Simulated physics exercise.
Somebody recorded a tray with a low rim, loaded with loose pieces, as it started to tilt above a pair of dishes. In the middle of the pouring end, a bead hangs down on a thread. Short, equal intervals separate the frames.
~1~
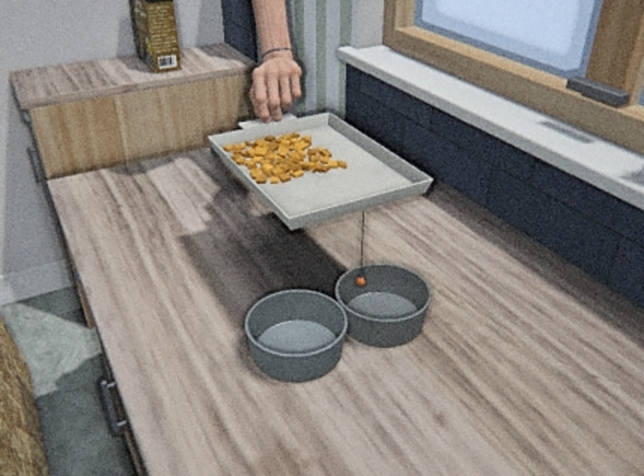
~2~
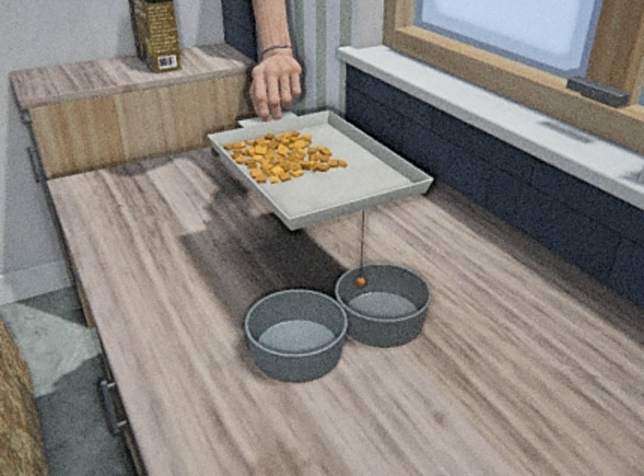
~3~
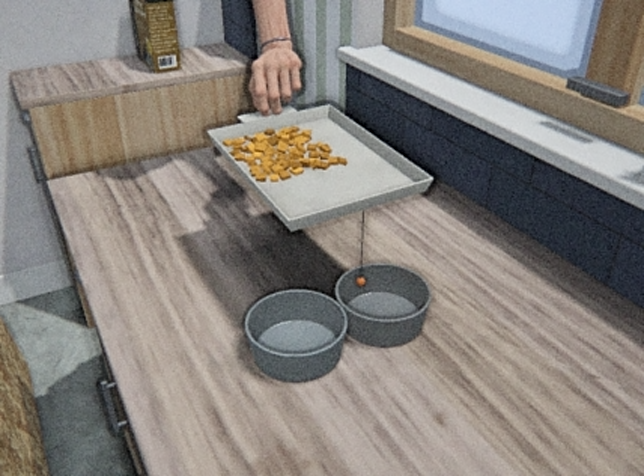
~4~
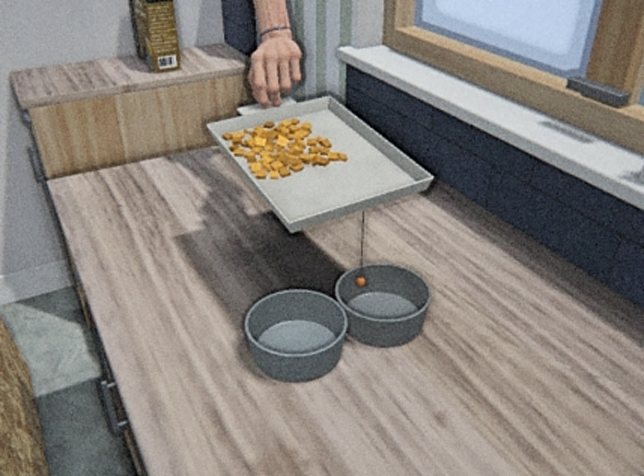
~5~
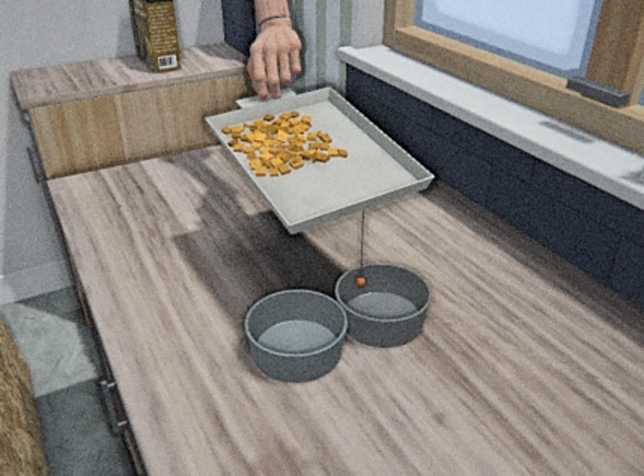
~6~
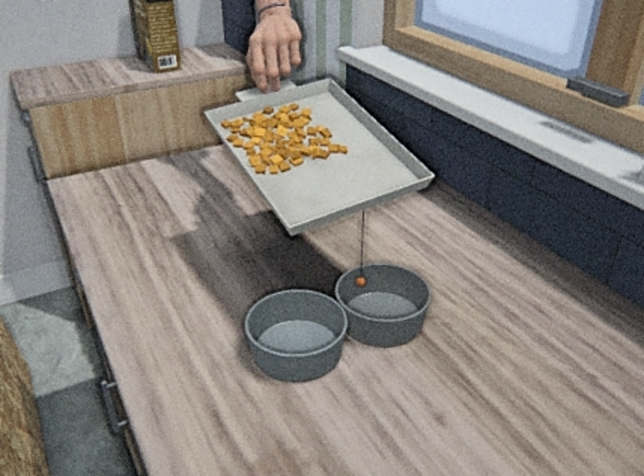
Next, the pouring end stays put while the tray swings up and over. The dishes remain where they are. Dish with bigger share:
Honestly the dish that comes off better is the left one.
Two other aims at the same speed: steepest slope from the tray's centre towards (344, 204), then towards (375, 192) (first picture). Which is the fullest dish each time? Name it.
Results - the dish on the left side first, the dish on the right side second.
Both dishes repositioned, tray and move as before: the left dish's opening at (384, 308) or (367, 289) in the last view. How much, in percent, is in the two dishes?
About 10 % and 0 %.
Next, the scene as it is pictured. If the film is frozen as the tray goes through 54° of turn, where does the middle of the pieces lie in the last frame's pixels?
In the last view the centre sits at roughly (306, 209).
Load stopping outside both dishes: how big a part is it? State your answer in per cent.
Around 10 in a hundred.
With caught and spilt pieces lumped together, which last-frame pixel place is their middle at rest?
About (302, 345).
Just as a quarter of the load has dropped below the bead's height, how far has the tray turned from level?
Somewhere around 80 degrees.
Just after the last frame, tray tipped steeply; almost all on the tray; about a tenth in the air.
A moment on, tray tipped right over; roughly two thirds on the tray; roughly a quarter in the left dish; just a few outside both.
Further on, tray tipped past a quarter turn; almost all in the left dish; just a few in the right dish; about a tenth outside both.
When it is over, tray tipped past a quarter turn; almost all in the left dish; just a few in the right dish; about a tenth outside both.
